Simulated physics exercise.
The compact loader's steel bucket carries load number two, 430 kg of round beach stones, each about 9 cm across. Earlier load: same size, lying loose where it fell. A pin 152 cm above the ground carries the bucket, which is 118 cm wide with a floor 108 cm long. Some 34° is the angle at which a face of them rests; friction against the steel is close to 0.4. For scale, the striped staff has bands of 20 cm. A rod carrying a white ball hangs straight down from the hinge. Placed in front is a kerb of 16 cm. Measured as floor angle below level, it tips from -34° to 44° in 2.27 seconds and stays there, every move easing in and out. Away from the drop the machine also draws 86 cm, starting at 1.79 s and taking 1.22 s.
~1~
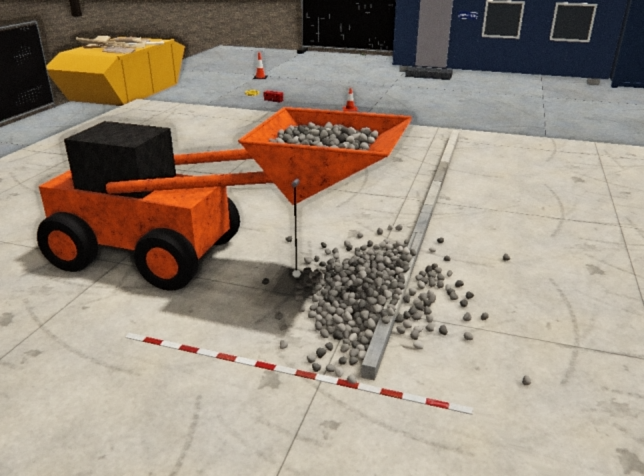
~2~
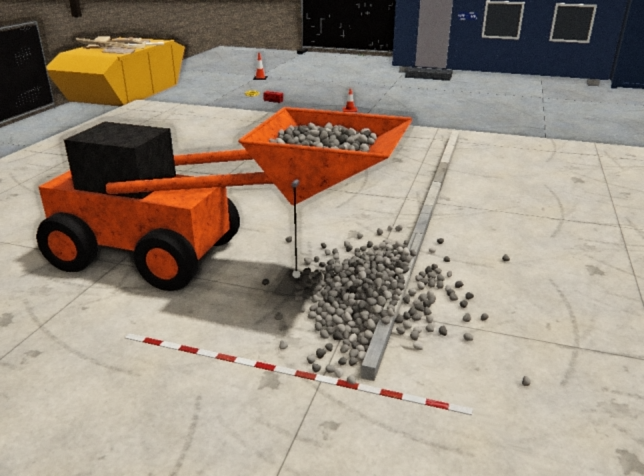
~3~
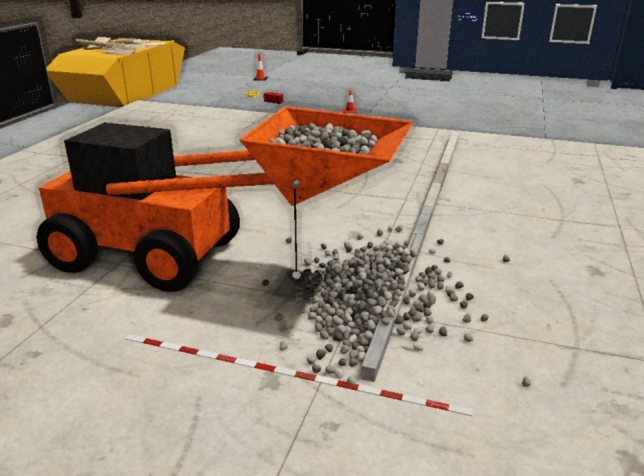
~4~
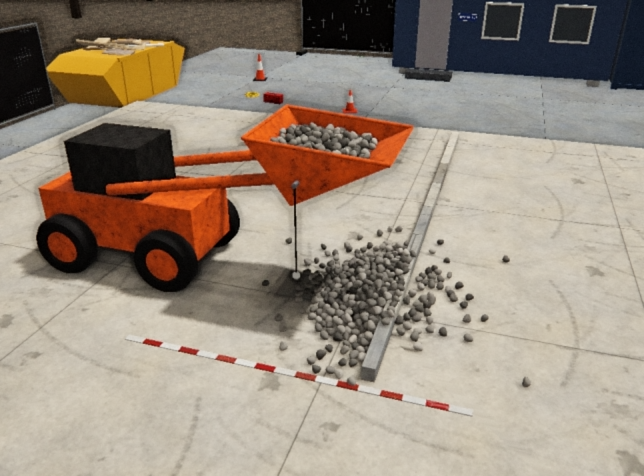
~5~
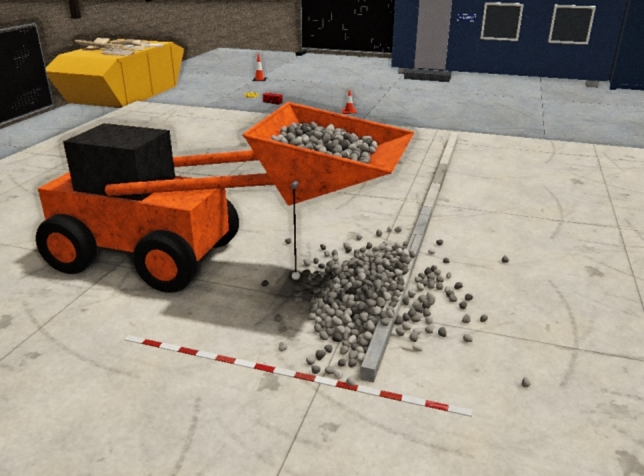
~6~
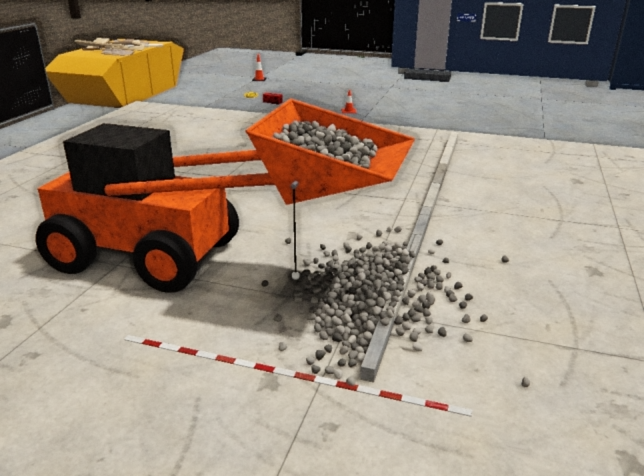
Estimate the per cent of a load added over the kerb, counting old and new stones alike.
Roughly 54 per cent of a load is added.
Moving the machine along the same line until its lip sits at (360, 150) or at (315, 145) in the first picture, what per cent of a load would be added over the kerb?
About 25 per cent for the first, 0 per cent for the second.
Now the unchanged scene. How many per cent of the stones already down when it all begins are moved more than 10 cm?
I'd put it at about 15 per cent.
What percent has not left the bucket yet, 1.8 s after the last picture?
Near 0 per cent of the load is held.
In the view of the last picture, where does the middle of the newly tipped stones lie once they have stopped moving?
I'd put their centre close to (407, 295).
Then, 1.1 s after the last picture the floor is at 32°; in per cent of one load, 90 in the bucket, 100 on this side of the kerb, 10 over the kerb; the foremost stones are at (479, 310).
Then, 1.8 s after the last picture the floor is at 44°; in per cent of one load, 0 in the bucket, 144 on this side of the kerb, 55 over the kerb; the foremost stones are at (495, 312).
Then, 2.9 s after the last picture the floor is at 44°; in per cent of one load, 0 in the bucket, 136 on this side of the kerb, 64 over the kerb; the foremost stones are at (555, 326).
Then, 5.6 s after the last picture the floor is at 44°; in per cent of one load, 0 in the bucket, 136 on this side of the kerb, 64 over the kerb; the foremost stones are at (555, 326). Net gain over the kerb, 54.
